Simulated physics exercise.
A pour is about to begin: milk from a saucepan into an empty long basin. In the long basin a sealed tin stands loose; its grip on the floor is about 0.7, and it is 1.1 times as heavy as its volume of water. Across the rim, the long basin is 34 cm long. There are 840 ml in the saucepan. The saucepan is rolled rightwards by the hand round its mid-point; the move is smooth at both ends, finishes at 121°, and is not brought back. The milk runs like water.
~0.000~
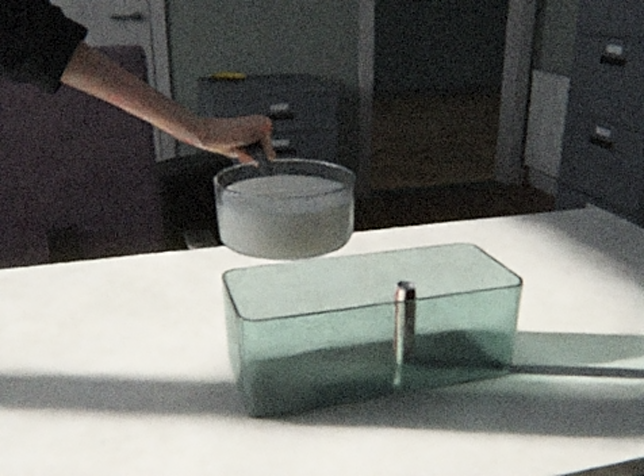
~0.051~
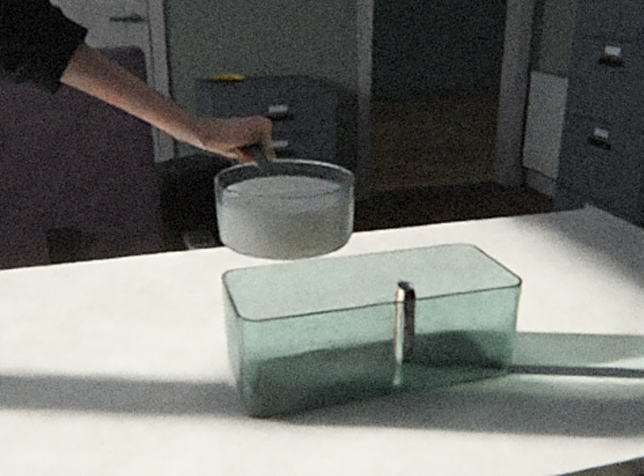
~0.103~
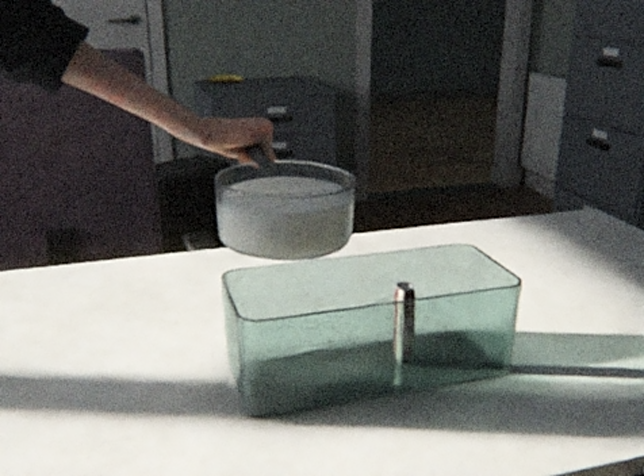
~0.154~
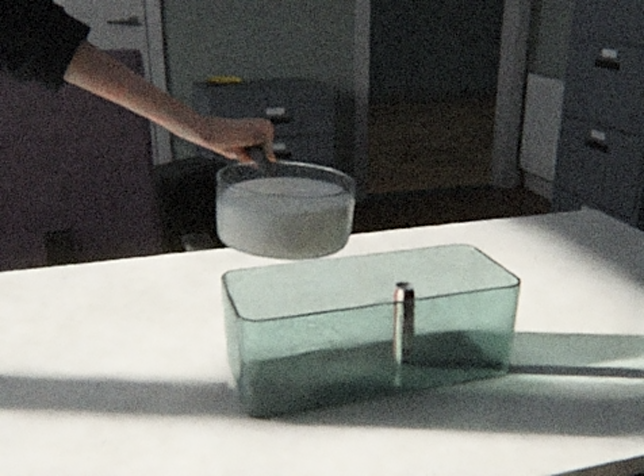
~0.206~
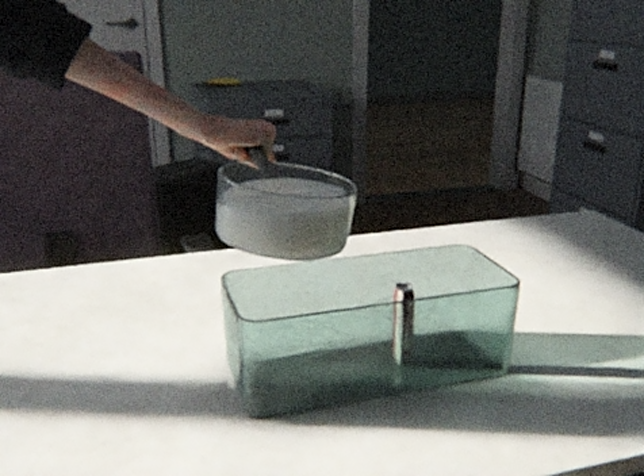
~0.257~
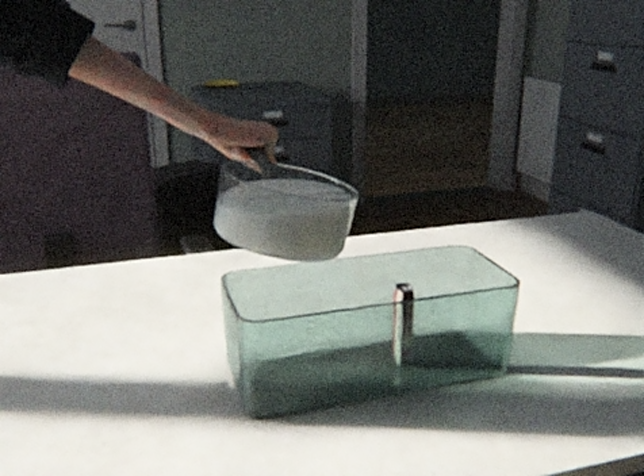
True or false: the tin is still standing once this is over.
False.
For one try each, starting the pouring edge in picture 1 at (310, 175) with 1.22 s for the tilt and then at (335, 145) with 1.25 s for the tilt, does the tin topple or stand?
The tin stays vertical the first time and overturns the second time.
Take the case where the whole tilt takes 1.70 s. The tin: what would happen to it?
Then the tin tumbles.
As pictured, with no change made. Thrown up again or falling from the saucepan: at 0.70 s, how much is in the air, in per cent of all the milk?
About 28 per cent.
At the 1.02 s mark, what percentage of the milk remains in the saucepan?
Near 4 percent, more or less.
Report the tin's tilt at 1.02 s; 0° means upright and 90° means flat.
About 70°.
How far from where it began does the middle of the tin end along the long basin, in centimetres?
The middle of the tin ends some 6.5 cm along the basin.
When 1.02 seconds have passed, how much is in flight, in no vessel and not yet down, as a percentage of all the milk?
Around 2 percent of the liquid.
By 0.70 s the tilt is 74° and 43 per cent is still to pour; the tin stands where it began.
By 1.02 s the tilt is 113° and 4 per cent is still to pour; the tin lies on its side.
By 1.35 s the tilt is 121° and 0 per cent is still to pour; the tin lies on its side.
By 1.72 s the tilt is 121° and 0 per cent is still to pour; the tin lies on its side.
At rest the tin lies on its side.
